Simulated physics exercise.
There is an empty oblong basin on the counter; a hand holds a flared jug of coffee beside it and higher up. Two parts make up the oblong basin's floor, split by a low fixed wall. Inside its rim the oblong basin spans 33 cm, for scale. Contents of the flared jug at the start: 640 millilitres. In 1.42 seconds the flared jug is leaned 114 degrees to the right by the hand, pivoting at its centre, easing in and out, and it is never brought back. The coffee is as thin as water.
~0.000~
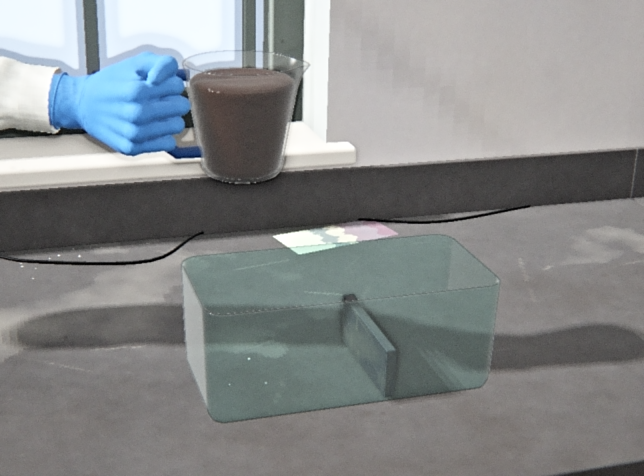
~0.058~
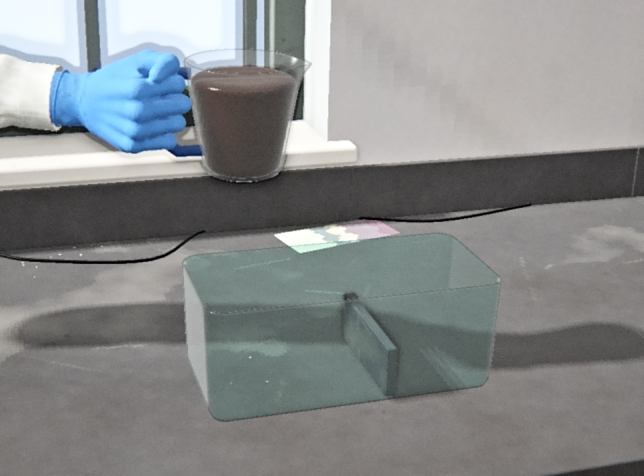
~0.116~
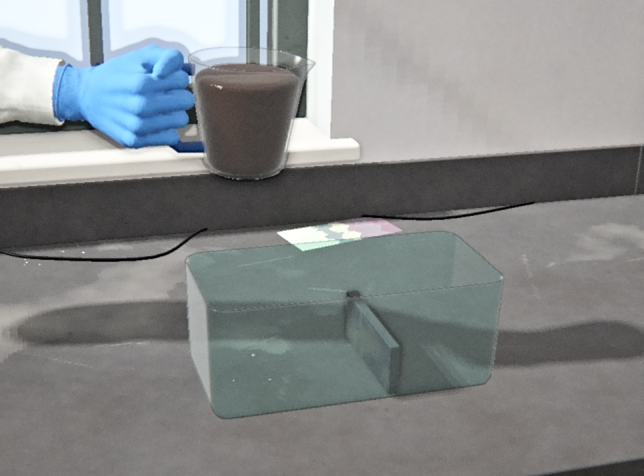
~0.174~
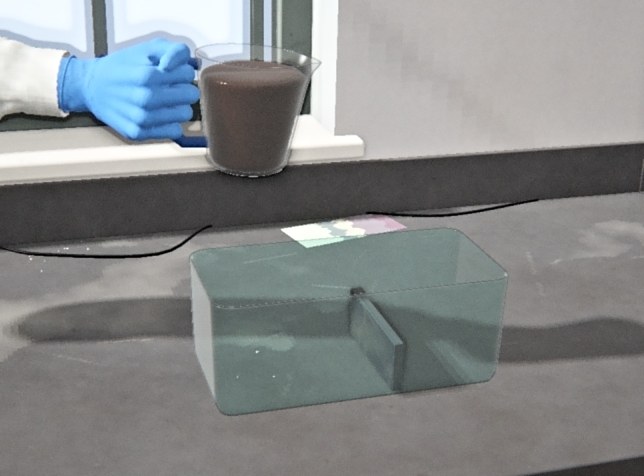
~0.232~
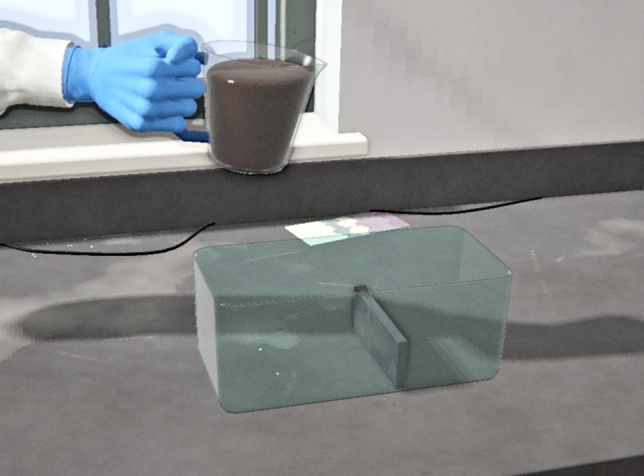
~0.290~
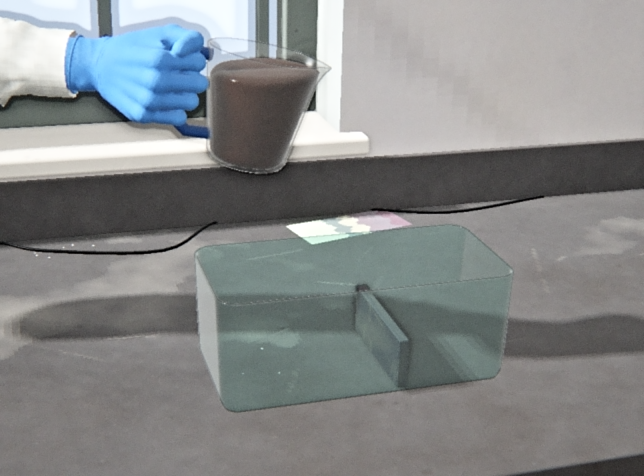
To begin with, a blue-gloved hand holds a flared jug of dark coffee upright, above an empty oblong basin divided by a low wall on the counter. The hand then leans the jug slightly to the right, the tilt gradually growing while the coffee stays inside.
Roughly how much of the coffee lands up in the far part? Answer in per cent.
Around 57 %.
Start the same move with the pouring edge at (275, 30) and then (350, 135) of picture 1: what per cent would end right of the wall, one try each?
It comes to 10 per cent, and then 80 per cent.
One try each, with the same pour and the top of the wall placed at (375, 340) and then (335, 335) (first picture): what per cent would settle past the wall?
The first gives near 50 per cent and the second near 90 per cent.
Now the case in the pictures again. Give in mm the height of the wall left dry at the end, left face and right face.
About 50 mm on the left, about 38 mm on the right.
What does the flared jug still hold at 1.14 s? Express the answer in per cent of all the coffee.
I reckon near 10 per cent still sits there.
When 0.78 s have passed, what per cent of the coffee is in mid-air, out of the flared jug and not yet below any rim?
It comes to about 22 percent.
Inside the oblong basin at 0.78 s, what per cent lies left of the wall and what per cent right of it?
Around 1 on the left side and 7 on the right side.
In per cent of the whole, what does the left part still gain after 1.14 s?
That is roughly 24 in a hundred of the whole.
By 0.78 s the tilt is 66° and 70 per cent is still to pour, 1 is left of the wall and 7 right of it.
By 1.14 s the tilt is 103° and 10 per cent is still to pour, 19 is left of the wall and 54 right of it.
By 1.51 s the tilt is 114° and 0 per cent is still to pour, 42 is left of the wall and 57 right of it.
By 1.92 s the tilt is 114° and 0 per cent is still to pour, 42 is left of the wall and 57 right of it.
At rest 42 per cent lies left of the wall, 57 right of it and 1 outside.
